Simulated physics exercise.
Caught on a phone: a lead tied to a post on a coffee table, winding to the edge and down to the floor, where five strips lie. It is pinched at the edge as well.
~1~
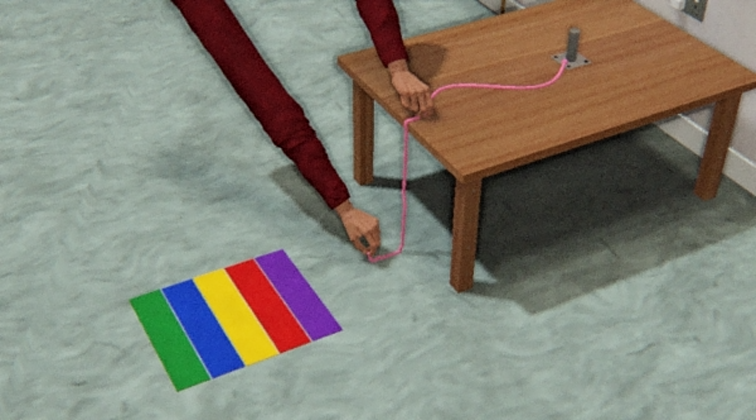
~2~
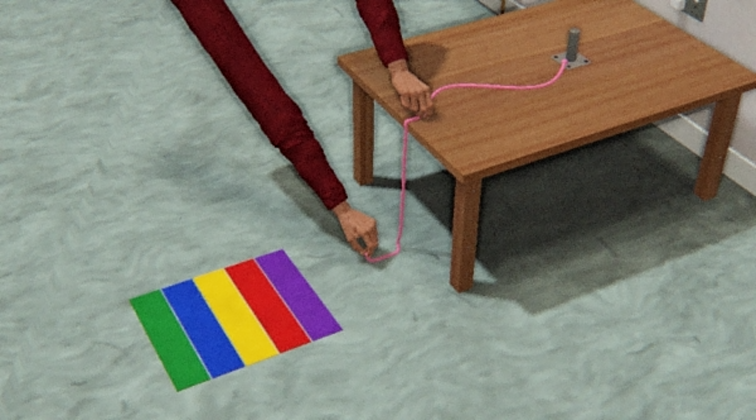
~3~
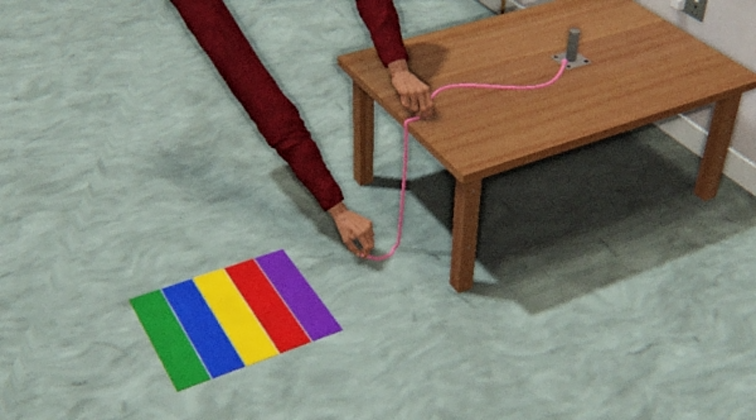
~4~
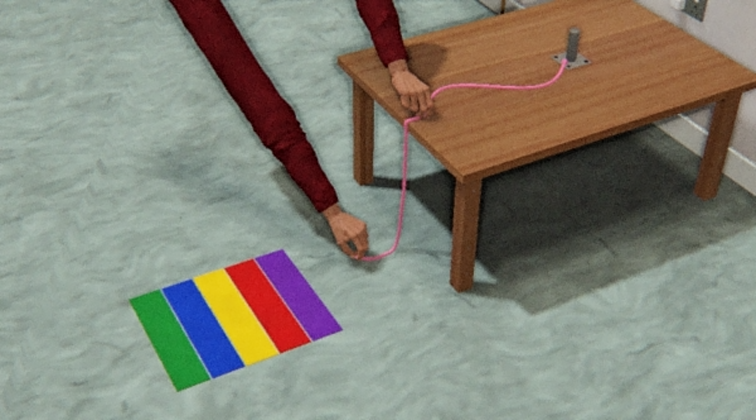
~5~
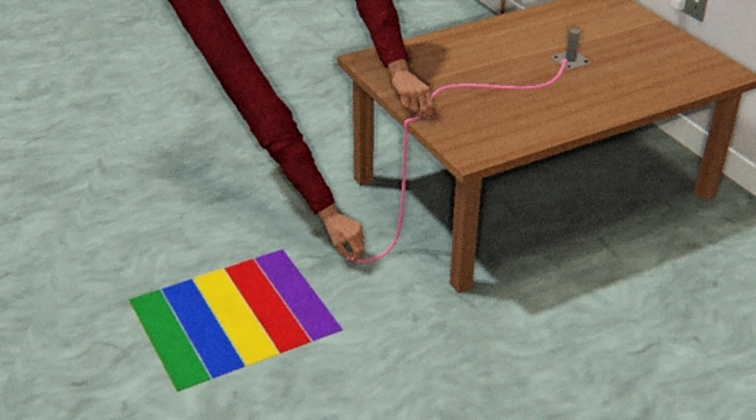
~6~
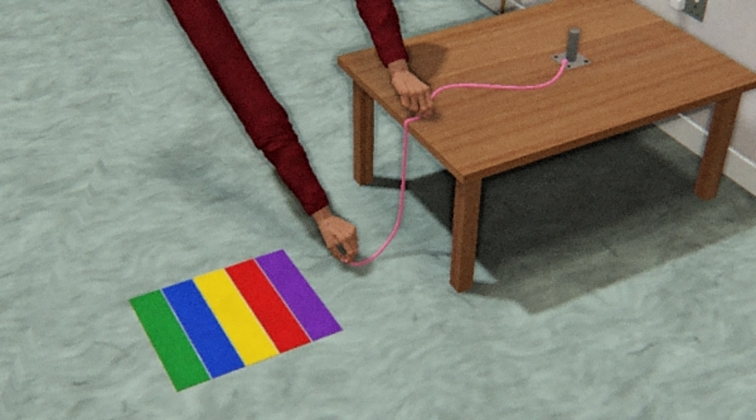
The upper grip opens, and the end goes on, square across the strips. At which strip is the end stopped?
Over yellow.
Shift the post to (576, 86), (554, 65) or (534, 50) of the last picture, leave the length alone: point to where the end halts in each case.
In that order: (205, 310), (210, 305) and (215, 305).
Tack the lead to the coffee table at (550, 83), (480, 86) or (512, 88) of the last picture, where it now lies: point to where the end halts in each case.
Try by try, around (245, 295), (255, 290) and (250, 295).
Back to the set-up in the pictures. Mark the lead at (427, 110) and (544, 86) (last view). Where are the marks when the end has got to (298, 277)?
At (402, 122), then (517, 74).
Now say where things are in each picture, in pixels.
End (369, 253); purple (317, 320); red (285, 331); yellow (252, 343); blue (219, 355); green (185, 368), in the first picture.
End (366, 254); lead through (558, 76) (503, 87) (438, 91) (408, 123) (404, 182) (400, 237), in the second picture.
End (362, 255), in the third picture.
End (356, 257); lead through (558, 76) (503, 87) (438, 91) (408, 123) (404, 182) (398, 237), in the fourth picture.
End (352, 258), in the fifth picture.
End (346, 261); lead through (558, 76) (503, 87) (438, 91) (408, 123) (403, 182) (390, 239), in the sixth picture.
Early on, end near (297, 277); over purple.
Midway, end near (258, 291); over red.
At the end of the slack, end near (235, 299); over yellow. The end stops over the yellow strip.
